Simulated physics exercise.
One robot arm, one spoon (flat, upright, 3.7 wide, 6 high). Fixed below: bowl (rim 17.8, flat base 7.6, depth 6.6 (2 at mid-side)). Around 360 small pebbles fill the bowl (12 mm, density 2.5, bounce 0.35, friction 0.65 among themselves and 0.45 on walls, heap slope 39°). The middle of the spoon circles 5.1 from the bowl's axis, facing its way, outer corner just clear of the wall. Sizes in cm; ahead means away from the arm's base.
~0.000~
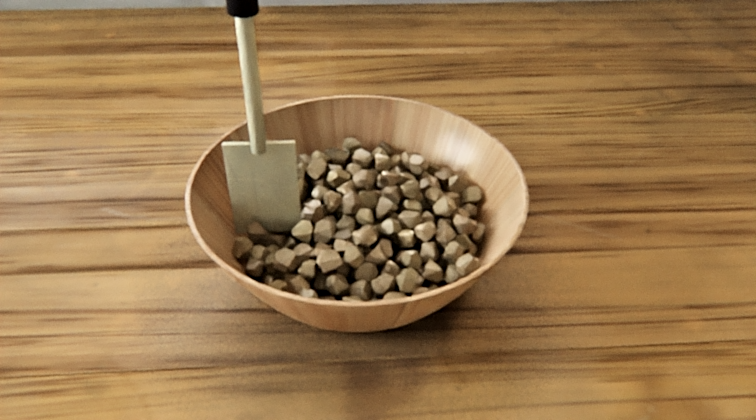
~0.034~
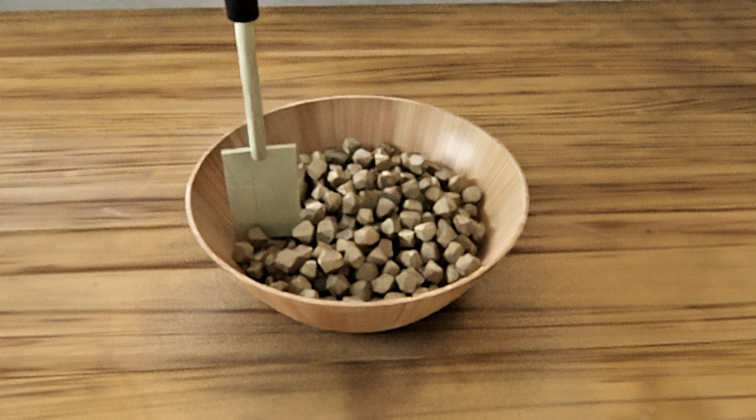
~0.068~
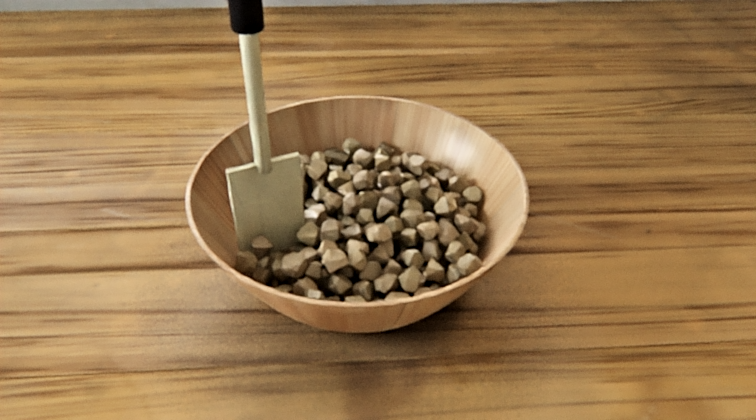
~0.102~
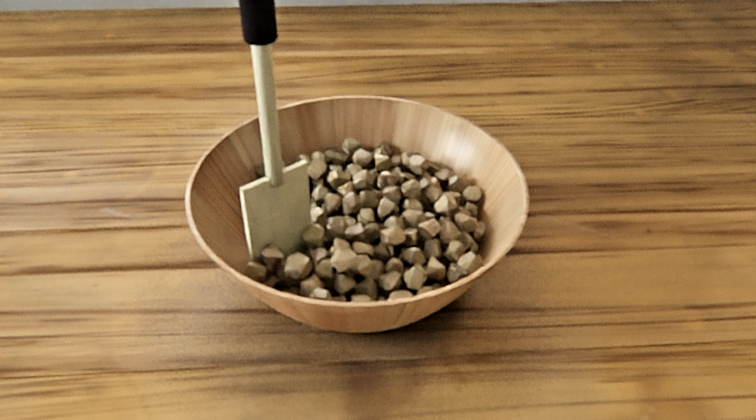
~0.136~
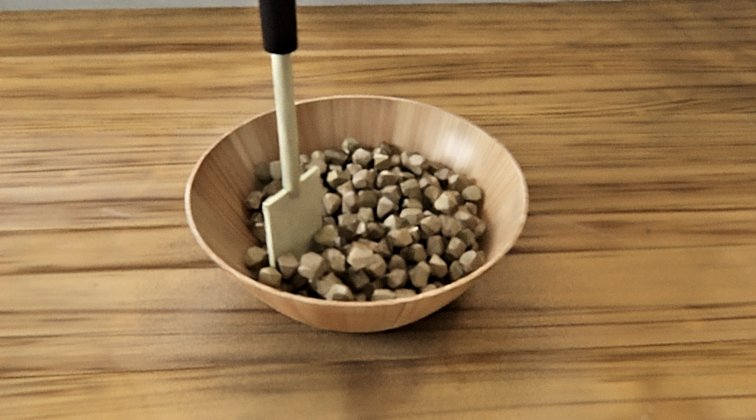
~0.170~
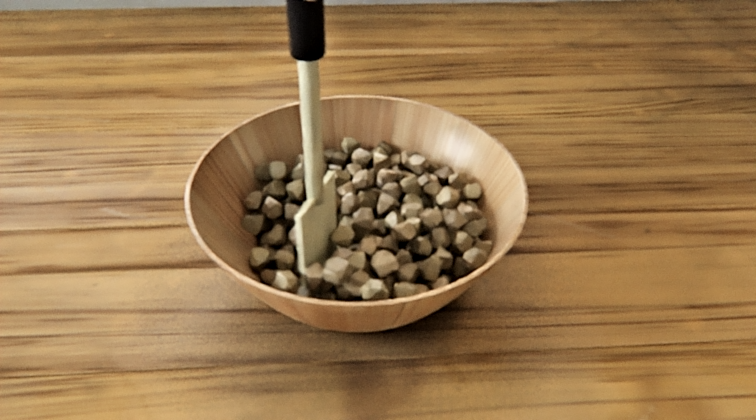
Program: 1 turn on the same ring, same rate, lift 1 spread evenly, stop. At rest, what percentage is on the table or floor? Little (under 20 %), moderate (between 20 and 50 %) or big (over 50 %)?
On the table or floor the share is little, under 20 %.
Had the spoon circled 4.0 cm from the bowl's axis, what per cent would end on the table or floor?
Then about 15 per cent.
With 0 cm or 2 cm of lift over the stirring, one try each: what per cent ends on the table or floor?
About 20 and 10 per cent.
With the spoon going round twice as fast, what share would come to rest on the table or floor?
Then about 25 per cent.
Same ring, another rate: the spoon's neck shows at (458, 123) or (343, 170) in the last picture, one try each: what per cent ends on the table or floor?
About 30 and 15 per cent.
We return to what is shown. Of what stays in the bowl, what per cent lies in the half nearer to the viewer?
Roughly 55 per cent.
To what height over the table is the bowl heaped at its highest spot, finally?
Roughly 7.5 cm.
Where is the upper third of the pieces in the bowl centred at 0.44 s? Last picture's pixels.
Near (414, 171).
After 0.44 s, 179° round, highest piece 9 above the table; 359 in the bowl, 3 in flight or on the tool.
After 0.70 s, 294° round, highest piece 10 above the table; 337 in the bowl, 20 on the table or floor, 5 in flight or on the tool.
After 1.03 s, 0° round, highest piece 7 above the table; 318 in the bowl, 44 on the table or floor.
After 1.73 s, 0° round, highest piece 7 above the table; 318 in the bowl, 44 on the table or floor.
At rest, 318 in the bowl, 44 on the table or floor. That is 12 % on the table or floor.
